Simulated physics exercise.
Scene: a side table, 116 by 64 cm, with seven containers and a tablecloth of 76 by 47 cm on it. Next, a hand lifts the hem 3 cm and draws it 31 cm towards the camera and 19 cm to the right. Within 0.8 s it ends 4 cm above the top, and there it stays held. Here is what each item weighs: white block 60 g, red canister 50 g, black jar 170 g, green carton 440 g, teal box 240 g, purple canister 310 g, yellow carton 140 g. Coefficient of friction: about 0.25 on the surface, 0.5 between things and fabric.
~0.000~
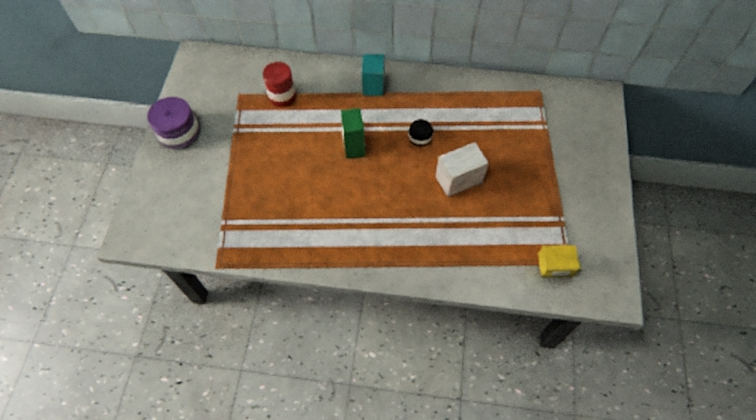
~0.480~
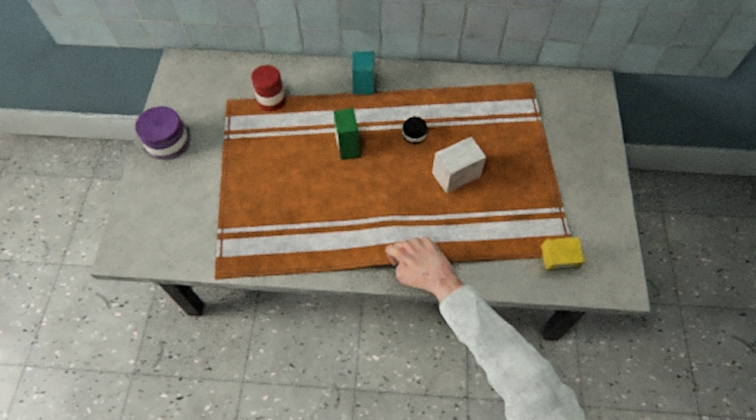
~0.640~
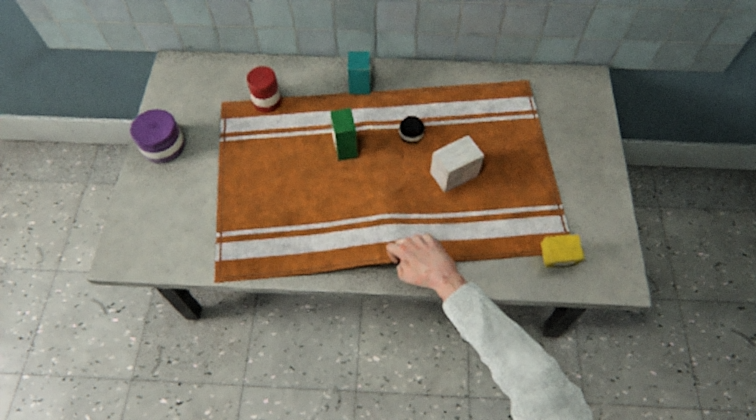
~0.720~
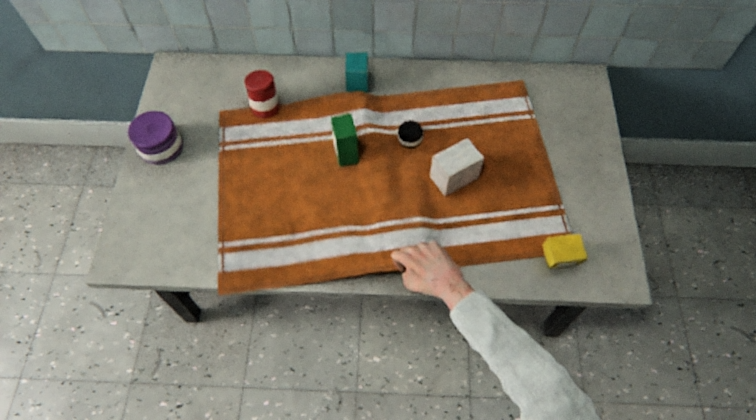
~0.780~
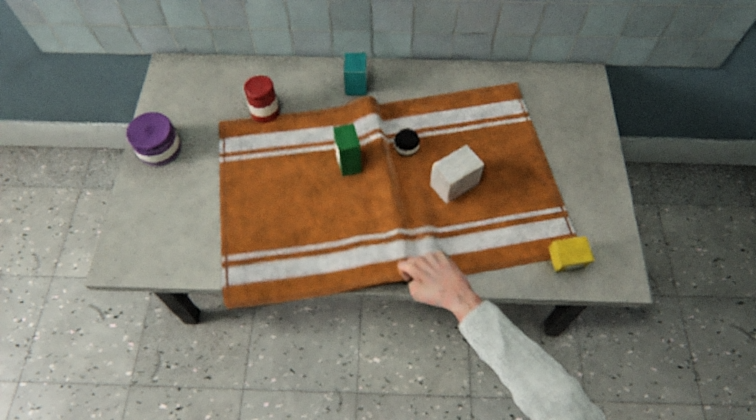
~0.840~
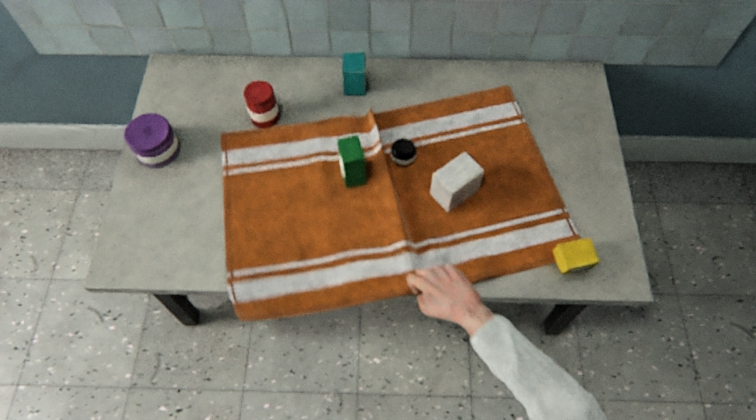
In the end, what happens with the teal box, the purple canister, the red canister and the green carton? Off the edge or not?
I think the teal box will hold out up there. I think the purple canister will hold out up there. I think the red canister will hold out up there. I think the green carton won't hold out up there.
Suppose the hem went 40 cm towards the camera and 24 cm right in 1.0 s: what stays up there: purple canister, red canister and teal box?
So the purple canister does not fall, the red canister does not fall, and the teal box does not fall.
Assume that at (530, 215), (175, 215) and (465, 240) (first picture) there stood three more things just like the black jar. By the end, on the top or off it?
In order: Comes off; holds on; comes off.
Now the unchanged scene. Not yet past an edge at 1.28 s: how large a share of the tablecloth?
I'd estimate close to 45 per cent.
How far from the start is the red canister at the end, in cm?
I'd say around 4 cm for the red canister.
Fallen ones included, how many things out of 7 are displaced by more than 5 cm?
It adds up to 4.
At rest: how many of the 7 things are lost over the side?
Total: 4.
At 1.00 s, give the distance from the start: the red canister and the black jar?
About: Red canister 4 cm, black jar 15 cm.
By 1.0 s, 80 % of the tablecloth is still over the top; green carton 18 cm off its start, red canister 5 cm off its start, black jar 16 cm off its start.
By 1.1 s, 60 % of the tablecloth is still over the top; green carton 28 cm off its start, red canister 5 cm off its start, black jar 25 cm off its start.
By 1.3 s, 45 % of the tablecloth is still over the top; green carton 37 cm off its start at (391, 272), red canister 5 cm off its start at (259, 96), black jar 32 cm off its start at (429, 251).
By 1.4 s, 35 % of the tablecloth is still over the top; green carton on its side, 44 cm off its start, red canister 5 cm off its start, black jar 35 cm off its start.
By 3.0 s, 0 % of the tablecloth is still over the top; green carton over the edge, red canister 5 cm off its start at (259, 96), teal box 0 cm off its start at (353, 62), purple canister 0 cm off its start at (147, 131).
